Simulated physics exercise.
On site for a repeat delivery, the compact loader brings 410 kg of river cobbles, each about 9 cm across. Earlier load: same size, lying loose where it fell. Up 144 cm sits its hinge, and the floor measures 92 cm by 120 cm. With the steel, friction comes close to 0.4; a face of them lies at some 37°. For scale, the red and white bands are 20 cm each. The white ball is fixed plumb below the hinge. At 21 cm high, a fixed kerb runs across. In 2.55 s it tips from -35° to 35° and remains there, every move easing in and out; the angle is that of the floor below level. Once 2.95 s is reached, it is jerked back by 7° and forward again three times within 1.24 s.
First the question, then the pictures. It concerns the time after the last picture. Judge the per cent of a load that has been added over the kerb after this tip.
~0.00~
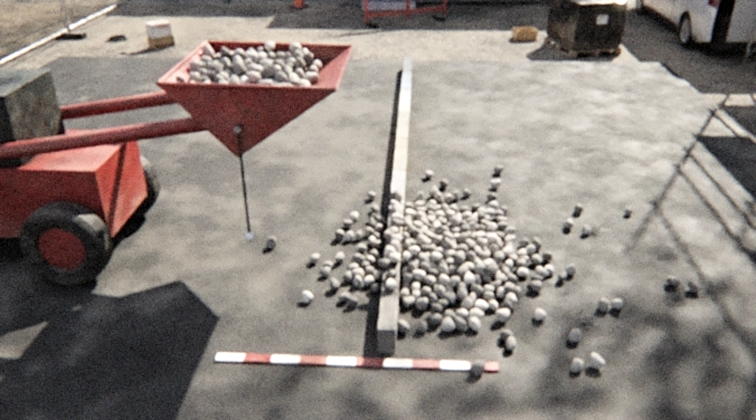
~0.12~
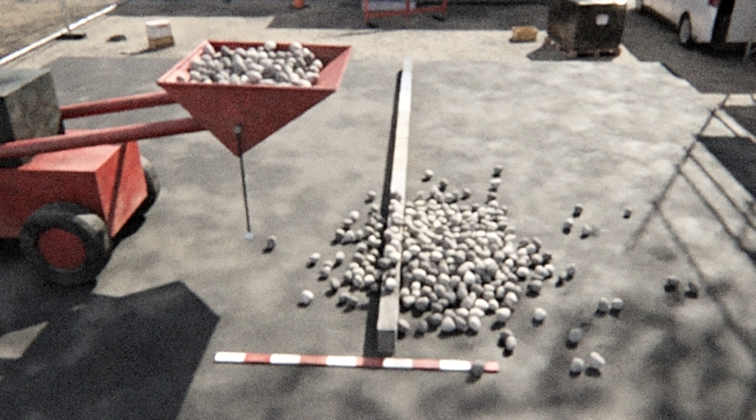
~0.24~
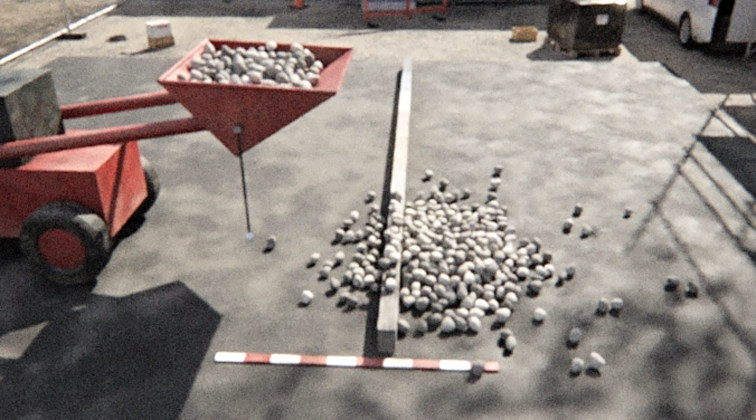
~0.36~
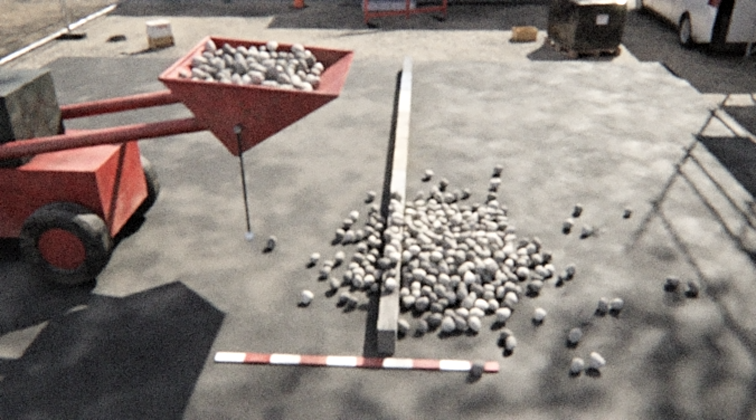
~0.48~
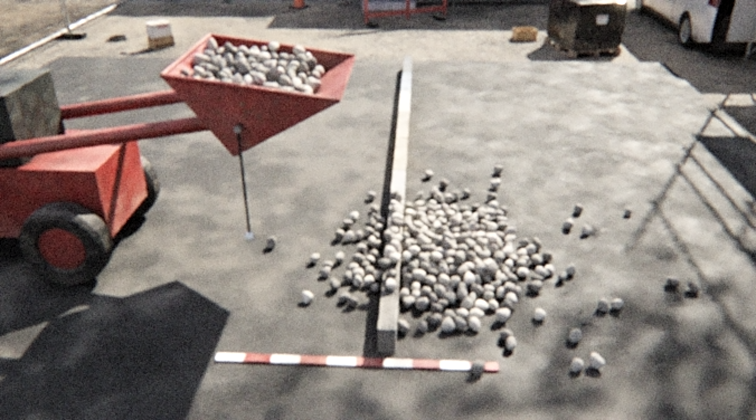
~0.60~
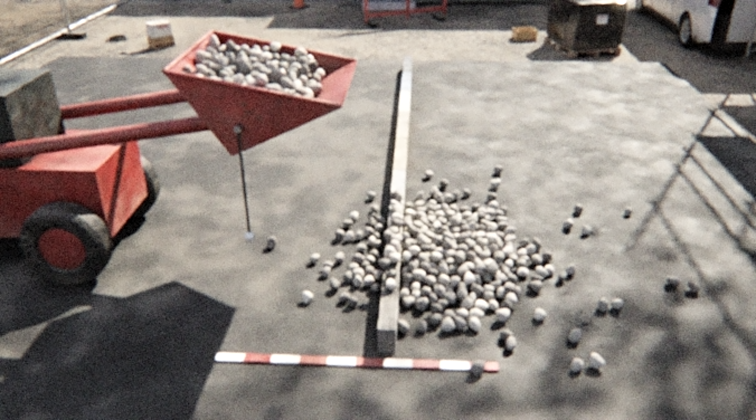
The added amount is roughly 22 per cent of a load.
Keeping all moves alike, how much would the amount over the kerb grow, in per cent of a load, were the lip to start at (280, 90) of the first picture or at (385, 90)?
I'd guess close to 0 per cent first and close to 90 per cent second.
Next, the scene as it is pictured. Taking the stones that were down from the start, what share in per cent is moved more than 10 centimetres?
Close to 10 in a hundred of them.
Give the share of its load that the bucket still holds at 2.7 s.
Held: Around 20 % of the load.
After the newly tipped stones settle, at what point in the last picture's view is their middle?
(370, 241).
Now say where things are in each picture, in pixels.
In the first picture, the bucket is at -35°, its lip at (335, 90); the top of the load is at (248, 54). The earlier load is highest near (396, 239), 26 cm above ground level, 15 % on this side of the kerb, 85 % over the kerb.
In the second picture, the bucket is at -35°, its lip at (336, 90); the top of the load is at (236, 55); the stones move at 0.0 m/s on average.
In the third picture, the bucket is at -33°, its lip at (337, 93); the top of the load is at (237, 55); the stones move at 0.1 m/s on average.
In the fourth picture, the bucket is at -31°, its lip at (338, 96); the top of the load is at (238, 54); the stones move at 0.1 m/s on average.
In the fifth picture, lip at (340, 101), floor tilted -28°, highest stones at (230, 54); the stones move at 0.1 m/s on average.
In the sixth picture, lip at (341, 107), floor tilted -25°, highest stones at (222, 53); the stones move at 0.1 m/s on average.
After 1.9 s the floor is at 24°; in per cent of one load, 96 in the bucket, 18 on this side of the kerb, 85 over the kerb; the foremost stones are at (617, 252).
After 2.7 s the floor is at 35°; in per cent of one load, 20 in the bucket, 89 on this side of the kerb, 91 over the kerb; the foremost stones are at (617, 252).
After 4.6 s the floor is at 35°; in per cent of one load, 0 in the bucket, 92 on this side of the kerb, 108 over the kerb; the foremost stones are at (617, 252).
After 7.4 s the floor is at 35°; in per cent of one load, 0 in the bucket, 92 on this side of the kerb, 108 over the kerb; the foremost stones are at (617, 252). Net gain over the kerb, 22.
